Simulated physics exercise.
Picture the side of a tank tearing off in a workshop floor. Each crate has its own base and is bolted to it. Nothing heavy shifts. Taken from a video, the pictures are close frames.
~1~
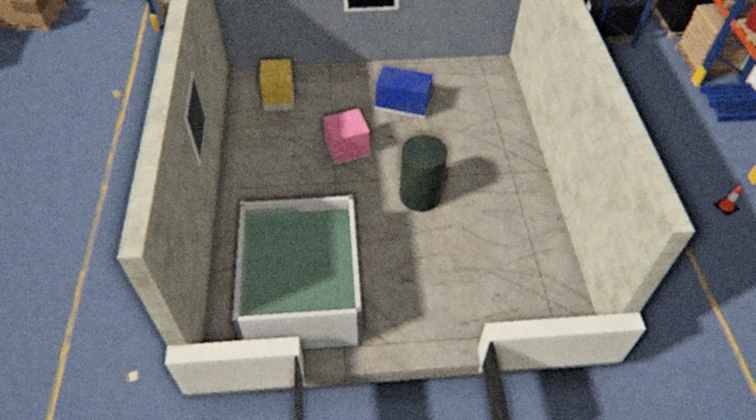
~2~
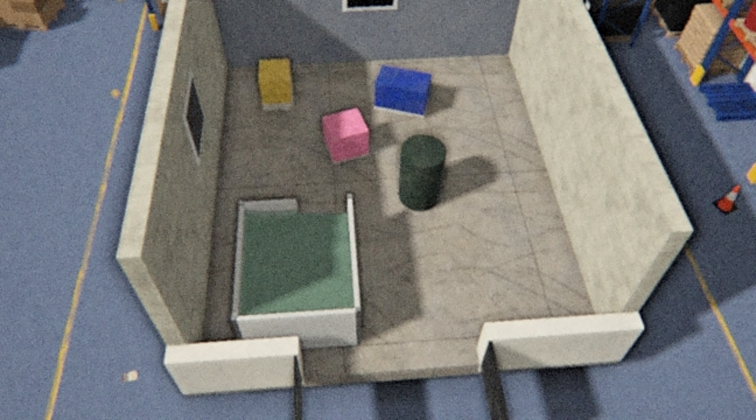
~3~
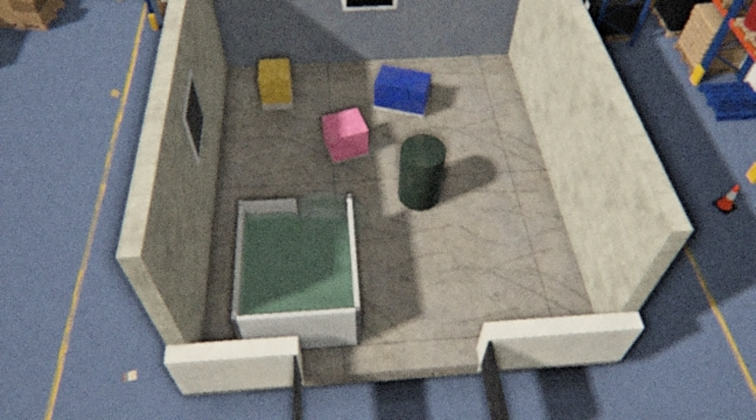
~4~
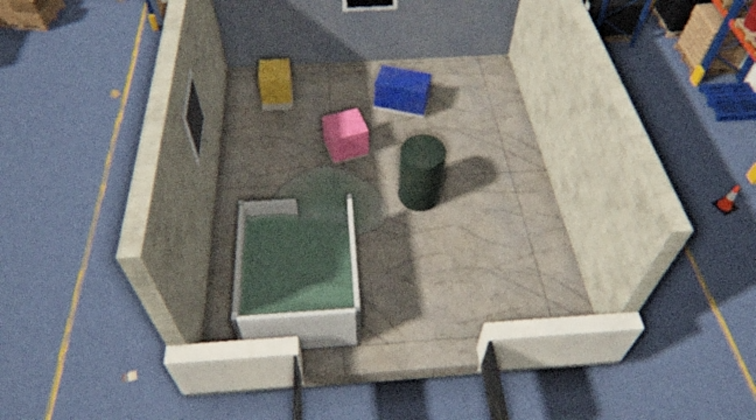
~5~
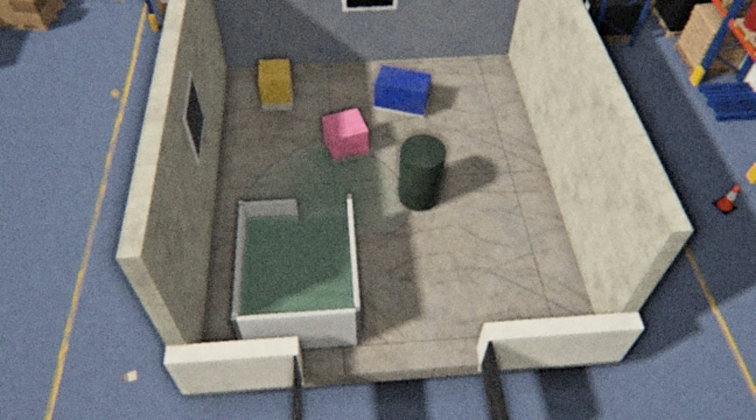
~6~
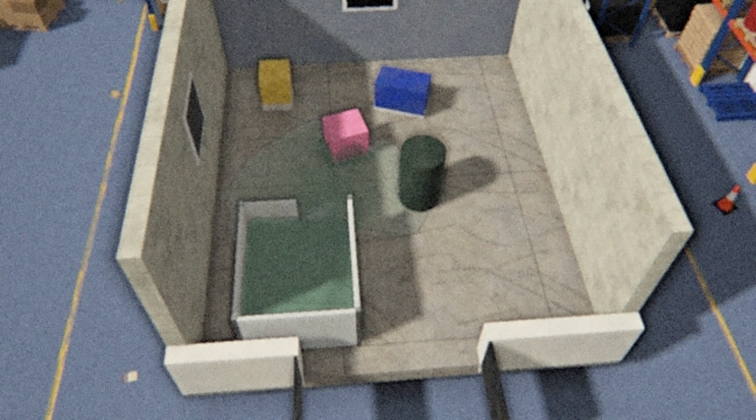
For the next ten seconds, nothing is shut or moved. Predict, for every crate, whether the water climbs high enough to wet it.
My prediction: The yellow crate ends up wet; the pink crate ends up wet; the blue crate ends up wet.
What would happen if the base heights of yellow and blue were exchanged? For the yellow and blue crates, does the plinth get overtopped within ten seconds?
In short, yellow crate is inundated; blue crate is inundated.
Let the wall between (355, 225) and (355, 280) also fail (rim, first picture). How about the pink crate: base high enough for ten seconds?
Result - pink crate: Flooded.
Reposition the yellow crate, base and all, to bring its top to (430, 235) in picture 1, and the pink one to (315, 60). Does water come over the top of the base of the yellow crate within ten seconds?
Outcome: Yellow crate is left alone.
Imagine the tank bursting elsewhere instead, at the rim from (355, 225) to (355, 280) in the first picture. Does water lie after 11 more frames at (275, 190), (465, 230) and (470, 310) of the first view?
First spot unwetted, second drenched, third drenched.
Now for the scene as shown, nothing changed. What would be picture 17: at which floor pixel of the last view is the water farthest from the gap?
At about (510, 60).
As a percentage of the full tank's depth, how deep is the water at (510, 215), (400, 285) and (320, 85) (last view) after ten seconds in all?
I'd put them at close to 6 per cent, then 6 per cent, then 8 per cent.
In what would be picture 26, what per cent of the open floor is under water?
Estimate: Some 60 in a hundred.
A moment on, water covers 30 % of the floor; the yellow crate water round its plinth, the pink crate water round its plinth, the blue crate water round its plinth.
Next, water covers 50 % of the floor; the yellow crate water round its plinth, the pink crate water round its plinth, the blue crate water round its plinth.
Then, water covers 60 % of the floor; the yellow crate water round its plinth, the pink crate water round its plinth, the blue crate water round its plinth.
Later, water covers 80 % of the floor; the yellow crate water round its plinth, the pink crate water round its plinth, the blue crate water round its plinth.
In the end, water covers 100 % of the floor; the yellow crate was topped, the pink crate was topped, the blue crate was topped.
